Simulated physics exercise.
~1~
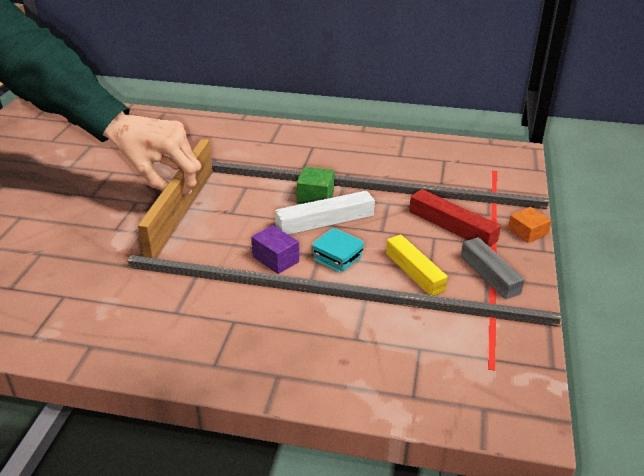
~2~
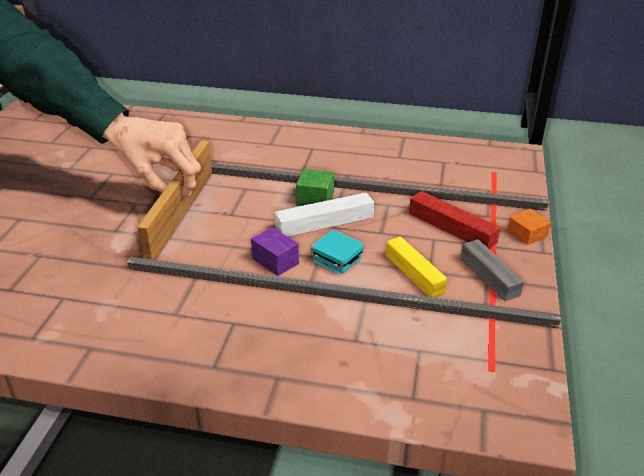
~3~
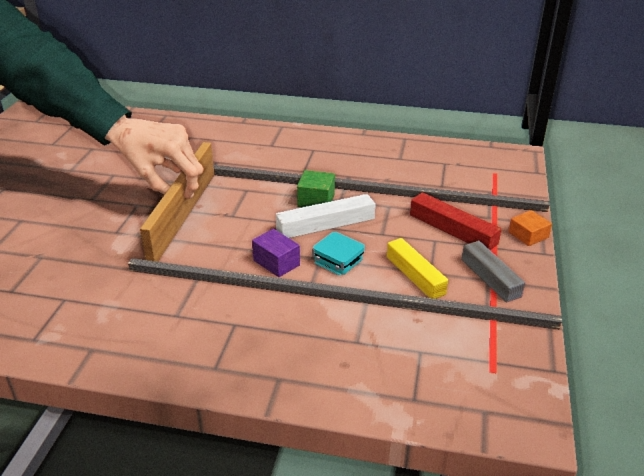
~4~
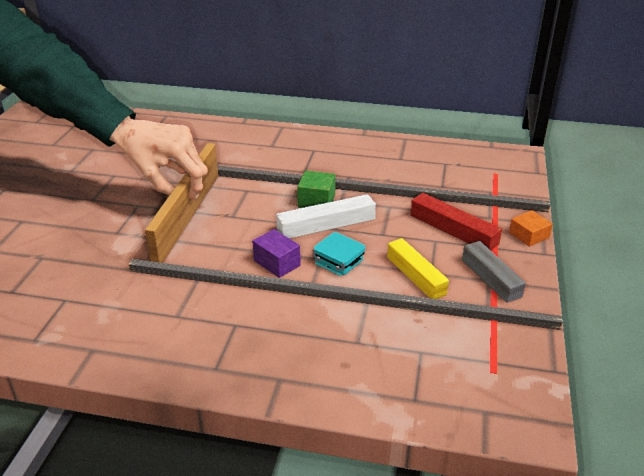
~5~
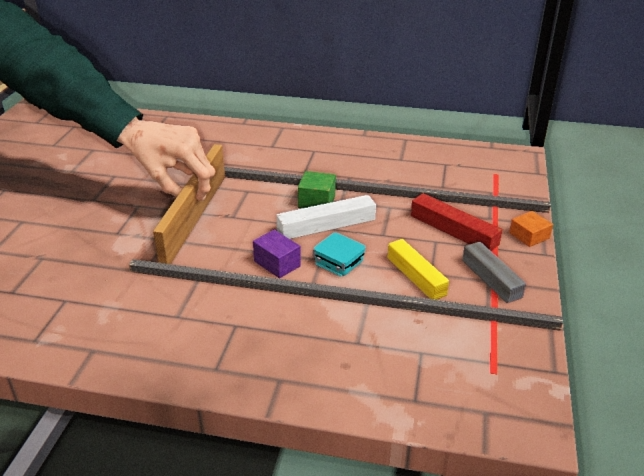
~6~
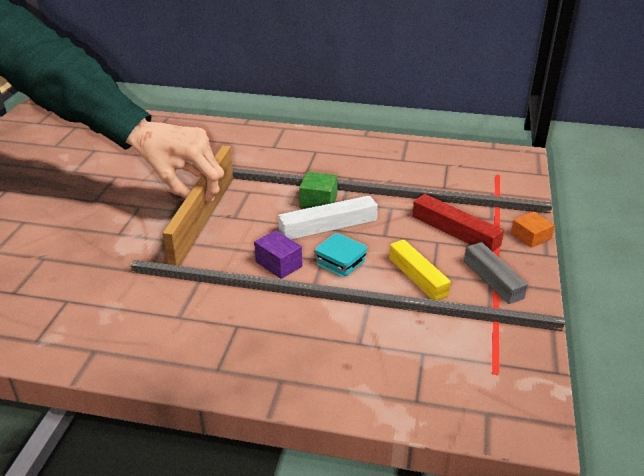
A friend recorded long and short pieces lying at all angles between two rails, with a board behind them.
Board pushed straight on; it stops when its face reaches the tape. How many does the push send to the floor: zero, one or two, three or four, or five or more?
Looks like three or four of them go over the edge, I'd say.
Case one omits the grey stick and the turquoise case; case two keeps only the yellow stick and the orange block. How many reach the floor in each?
2 for the first case, 2 for the second.
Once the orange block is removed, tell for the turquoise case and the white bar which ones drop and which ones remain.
The turquoise case remains up, the white bar is kept.
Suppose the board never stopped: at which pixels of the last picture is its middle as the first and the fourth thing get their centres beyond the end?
The middle is near (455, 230) first and near (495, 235) after.
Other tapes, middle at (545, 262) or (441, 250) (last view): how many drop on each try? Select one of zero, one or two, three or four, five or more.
The falls would be five or over; no fall at all.
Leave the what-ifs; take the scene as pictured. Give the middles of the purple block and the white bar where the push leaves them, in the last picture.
The purple block comes to rest close to (524, 287), while the white bar rests close to (537, 235).
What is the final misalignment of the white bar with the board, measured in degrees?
About 35 degrees.
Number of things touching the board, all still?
In total, 3.
Early on, none off yet; orange block at rest near (533, 229); grey stick at rest near (495, 272); red bar at rest near (456, 223).
A while later, none off yet; orange block at rest near (533, 229); grey stick travelled a little near (508, 276); red bar travelled a little near (510, 237).
Finally, the number that fall off is three or four; lost, yellow stick, red bar, grey stick and orange block.
